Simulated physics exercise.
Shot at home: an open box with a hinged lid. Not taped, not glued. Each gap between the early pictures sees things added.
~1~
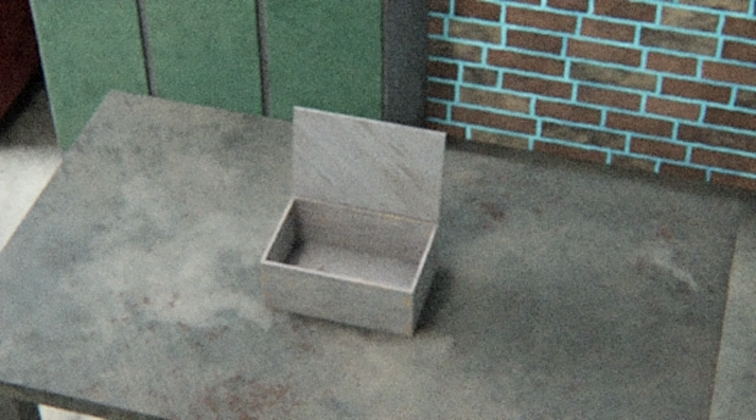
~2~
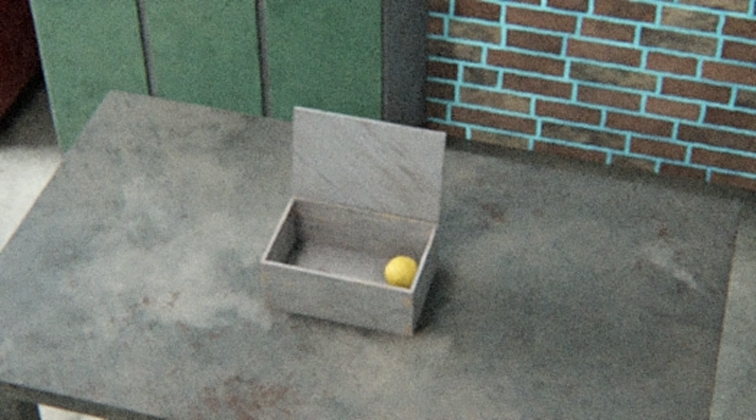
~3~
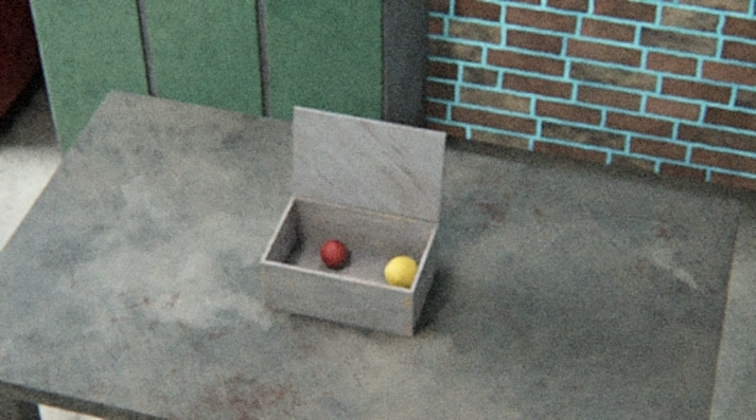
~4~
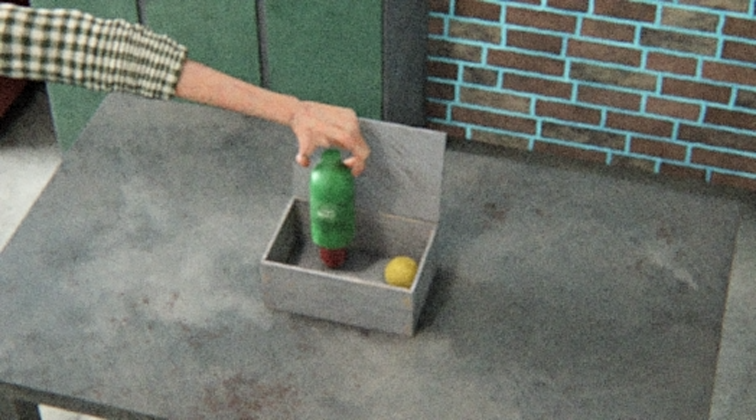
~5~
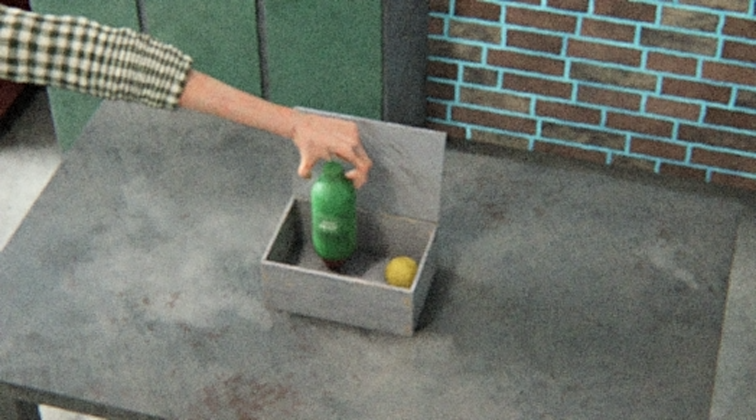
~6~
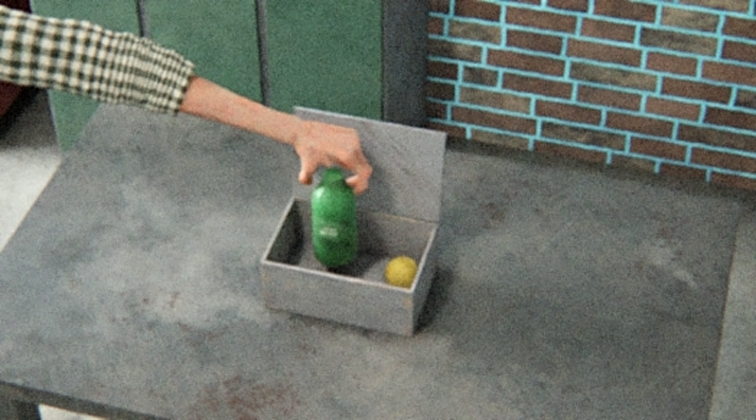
To begin with, an open box with a raised lid sits empty on a gray table. A yellow lemon appears inside at the right, then a small red ball-like item to its left. A hand reaches in from the left and lowers a green bottle into the box, still gripping it.
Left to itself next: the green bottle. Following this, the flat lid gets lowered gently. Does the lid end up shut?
So the box gets shut in the end.
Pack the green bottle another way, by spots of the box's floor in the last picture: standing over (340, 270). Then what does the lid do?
With this placement the lid lies closed.
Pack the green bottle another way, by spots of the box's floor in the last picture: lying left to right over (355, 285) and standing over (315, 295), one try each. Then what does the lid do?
Packed the first way the lid lowers fully; packed the second way it is left gaping.
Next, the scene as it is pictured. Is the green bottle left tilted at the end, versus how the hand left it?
Observation: The green bottle tilts over.
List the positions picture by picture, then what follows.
The last thing is not in view yet, in the first frame.
The last thing is not in view yet; yellow lemon (402, 274), in the second frame.
The last thing is not in view yet; yellow lemon (402, 274), in the third frame.
Coming down; green bottle (332, 196); yellow lemon (402, 274), in the fourth frame.
Coming down; green bottle (334, 208); yellow lemon (402, 274), in the fifth frame.
Put in, still held; green bottle (334, 214); yellow lemon (402, 274), in the sixth frame.
Then, 0.40 s after the last picture, green bottle tipped 64° from how it was near (352, 264); red lemon rolled a little.
Then, 1.00 s after the last picture, lid starting down; green bottle on its side near (370, 281); red lemon rolled about its own width; yellow lemon rolled a little.
Then, 1.60 s after the last picture, lid 58° above the rim; green bottle on its side near (370, 281); red lemon rolled about its own width; yellow lemon rolled a little.
Then, 2.10 s after the last picture, lid 13° above the rim; green bottle on its side near (370, 281); red lemon rolled about its own width; yellow lemon rolled a little.
At rest, lid shut; tipped over in the box, green bottle; moved from the start, red lemon; yellow lemon in place. Seen from the same camera at the end, green bottle near (370, 281).
